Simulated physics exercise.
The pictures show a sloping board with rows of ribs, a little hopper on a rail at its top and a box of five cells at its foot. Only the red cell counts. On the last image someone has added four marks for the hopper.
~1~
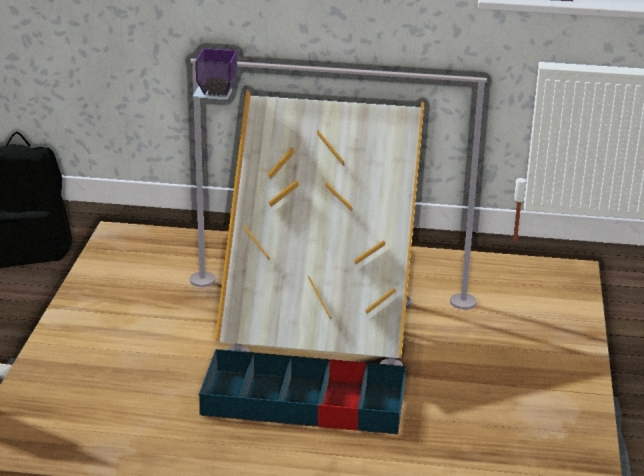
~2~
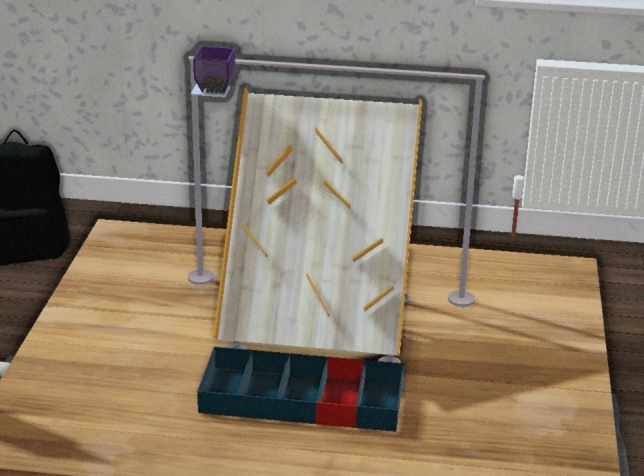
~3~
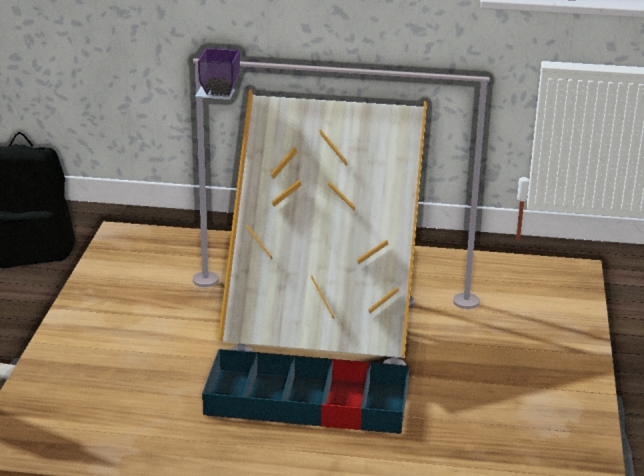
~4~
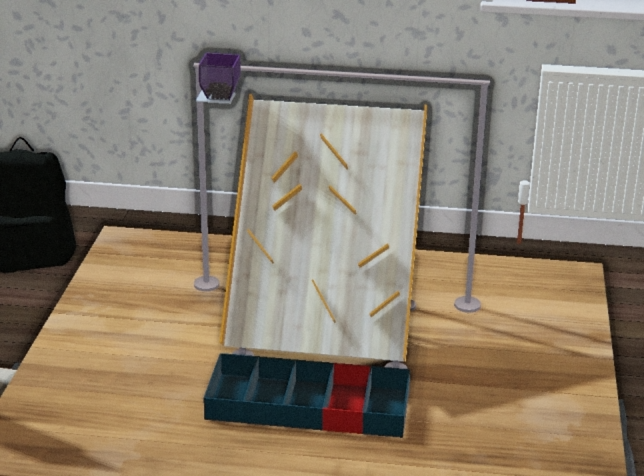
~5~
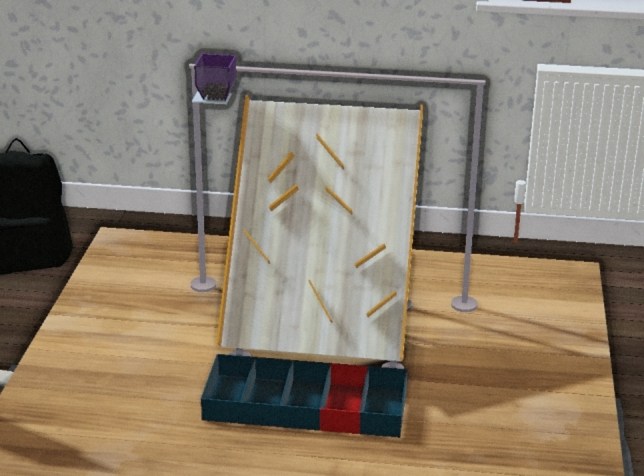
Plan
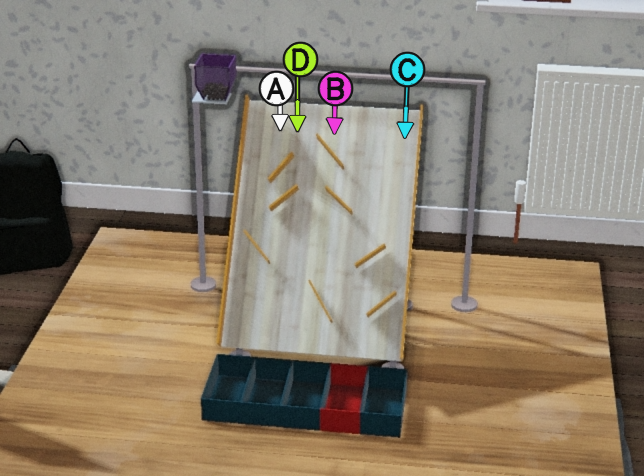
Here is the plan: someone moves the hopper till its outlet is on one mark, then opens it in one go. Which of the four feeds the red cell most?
B is best.
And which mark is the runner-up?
The answer is C.
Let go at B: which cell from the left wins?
The fourth from the left.
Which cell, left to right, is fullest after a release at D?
It is the first one.
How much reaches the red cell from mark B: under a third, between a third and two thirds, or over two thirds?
Mark B gives between a third and two thirds.
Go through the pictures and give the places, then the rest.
The first picture shows hopper at (217, 85), chocolate balls, door shut.
The second picture shows ribs (266, 172) to (291, 145), (315, 127) to (341, 159), (267, 200) to (295, 178).
The third picture shows ribs (328, 182) to (354, 207), (247, 225) to (270, 256), (357, 260) to (387, 240).
The fourth picture shows ribs (312, 280) to (334, 320), (370, 314) to (399, 291).
The fifth picture shows red cell at (340, 420), number 4 of 5 from the left.
On the marked copy, mark A meets the board at (280, 124); mark B meets the board at (334, 128); mark C meets the board at (404, 132); mark D meets the board at (297, 125).
For mark A, a small part in the red cell, most in other cells, a small part outside the box.
For mark B, about half in the red cell, about a third in other cells, a small part outside the box.
For mark C, about a third in the red cell, about half in other cells, a small part outside the box.
For mark D, a small part in the red cell, about two thirds in other cells, about a quarter outside the box.
